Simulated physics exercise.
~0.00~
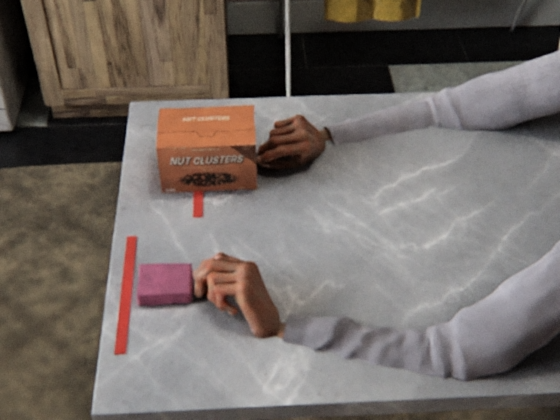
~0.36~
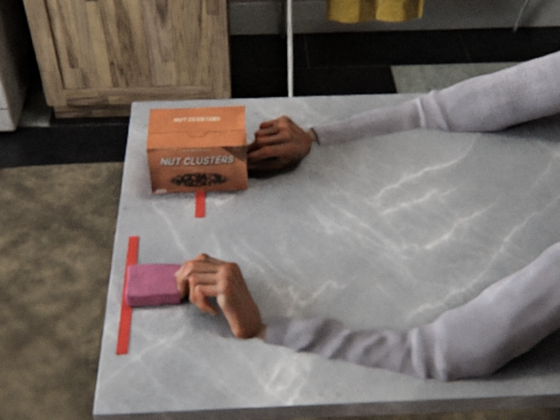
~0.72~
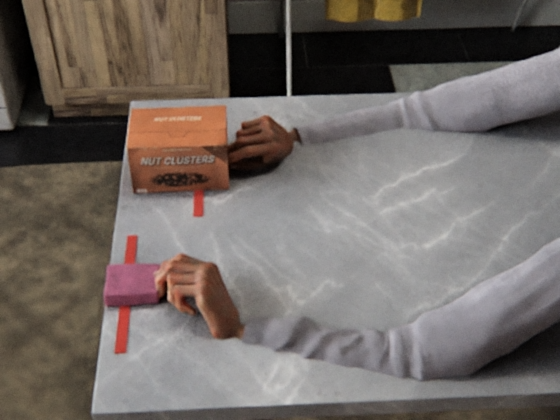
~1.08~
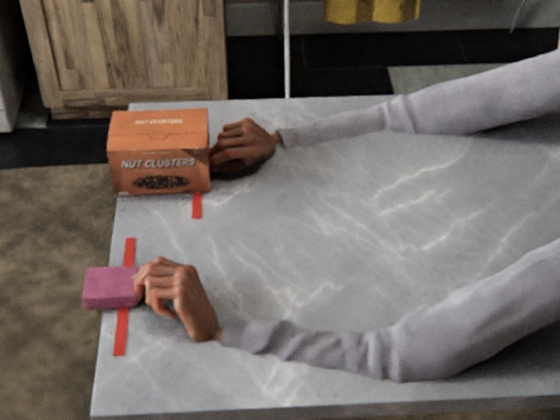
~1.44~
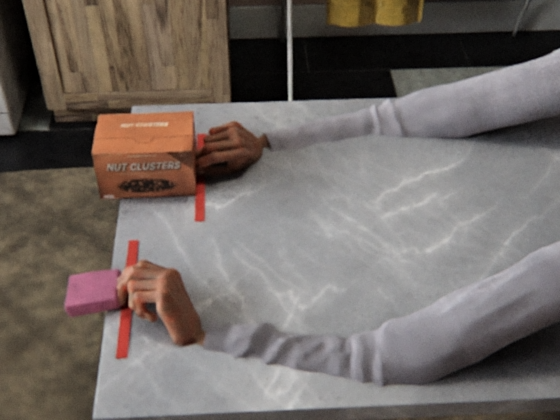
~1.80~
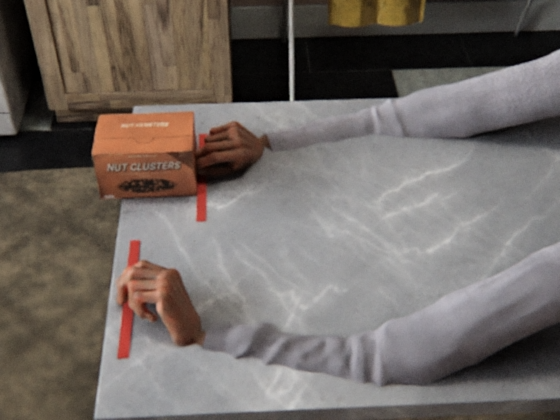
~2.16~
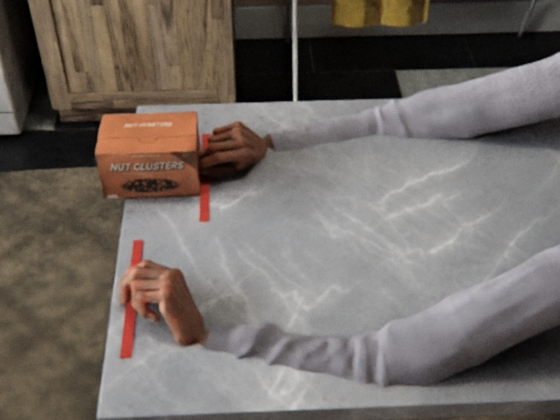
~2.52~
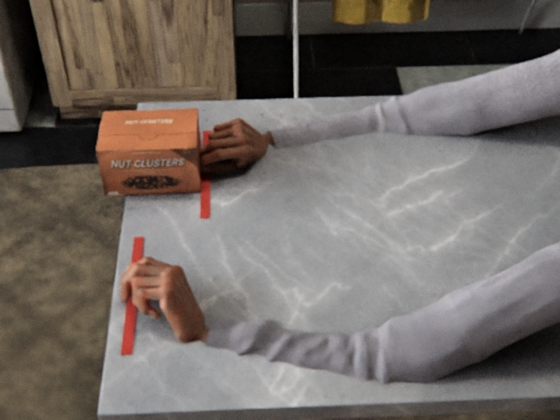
The clip opens on a pale marbled table where two hands in light sleeves rest behind an orange box labelled Nut Clusters and a small pink sponge, with a strip of red tape near each. Both hands push left together, sliding the box and the sponge toward the table's edge. The sponge crosses its tape and juts out past the edge, while the box also comes to overhang. As the fingertips reach the tape, the sponge tips slightly, then drops out of sight. The hands stop, and the box stays on the table, partly over the edge.
